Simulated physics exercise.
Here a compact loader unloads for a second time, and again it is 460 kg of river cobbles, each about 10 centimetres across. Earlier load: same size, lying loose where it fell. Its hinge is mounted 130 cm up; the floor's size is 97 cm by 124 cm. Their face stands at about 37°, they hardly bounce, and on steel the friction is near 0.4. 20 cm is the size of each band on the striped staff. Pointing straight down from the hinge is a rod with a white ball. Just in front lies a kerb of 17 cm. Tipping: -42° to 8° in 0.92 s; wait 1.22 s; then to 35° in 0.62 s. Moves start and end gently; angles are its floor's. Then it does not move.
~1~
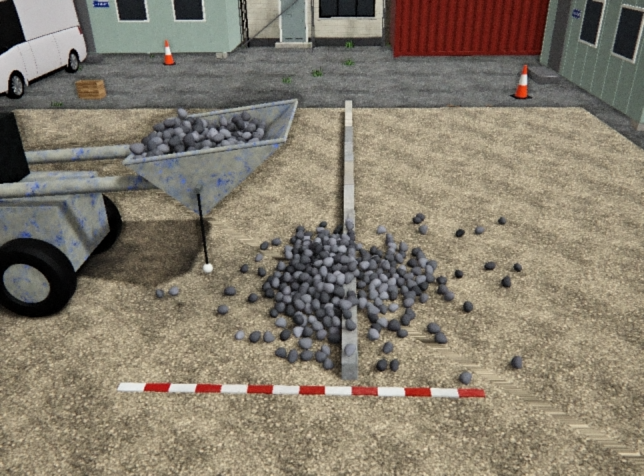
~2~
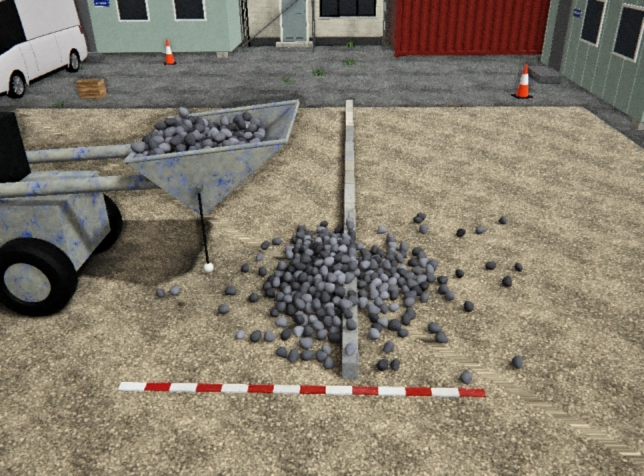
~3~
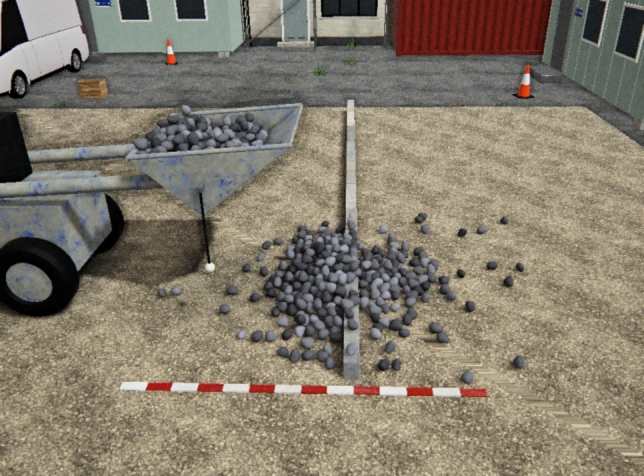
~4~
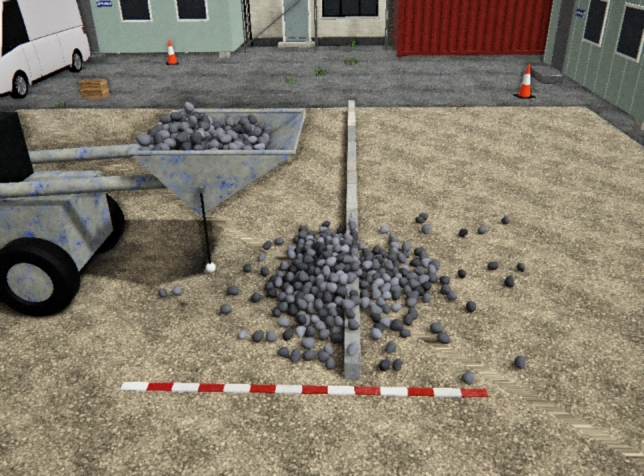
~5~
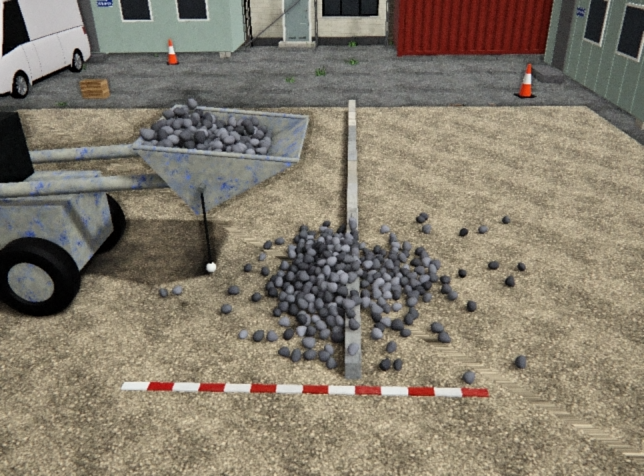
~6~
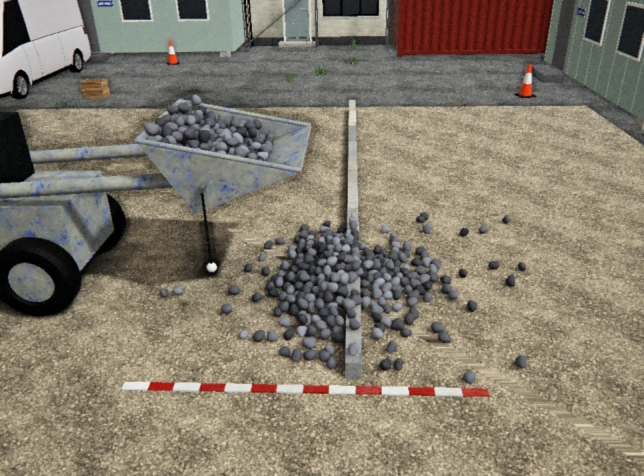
In a yard, a stone-filled bucket tilts slightly down rightward beside a pile straddling a kerb.
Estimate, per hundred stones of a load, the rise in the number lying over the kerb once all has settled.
Roughly 17 more per hundred.
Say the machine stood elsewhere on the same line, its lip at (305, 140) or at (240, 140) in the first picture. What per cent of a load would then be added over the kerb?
I'd expect near 40 per cent first and near 0 per cent next.
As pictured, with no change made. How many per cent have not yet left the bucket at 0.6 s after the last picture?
Roughly 100 per cent of its load.
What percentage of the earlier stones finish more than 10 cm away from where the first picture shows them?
I'd say roughly 10 per cent of them.
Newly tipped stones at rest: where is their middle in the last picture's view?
Near (317, 266).
Then, 0.3 s after the last picture the floor is at 0°; in per cent of one load, 100 in the bucket, 71 on this side of the kerb, 29 over the kerb; the foremost stones are at (494, 261).
Then, 0.6 s after the last picture the floor is at 8°; in per cent of one load, 100 in the bucket, 71 on this side of the kerb, 29 over the kerb; the foremost stones are at (494, 261).
Then, 2.8 s after the last picture the floor is at 35°; in per cent of one load, 20 in the bucket, 144 on this side of the kerb, 36 over the kerb; the foremost stones are at (503, 268).
Then, 5.7 s after the last picture the floor is at 35°; in per cent of one load, 0 in the bucket, 155 on this side of the kerb, 45 over the kerb; the foremost stones are at (503, 268). Net gain over the kerb, 17.
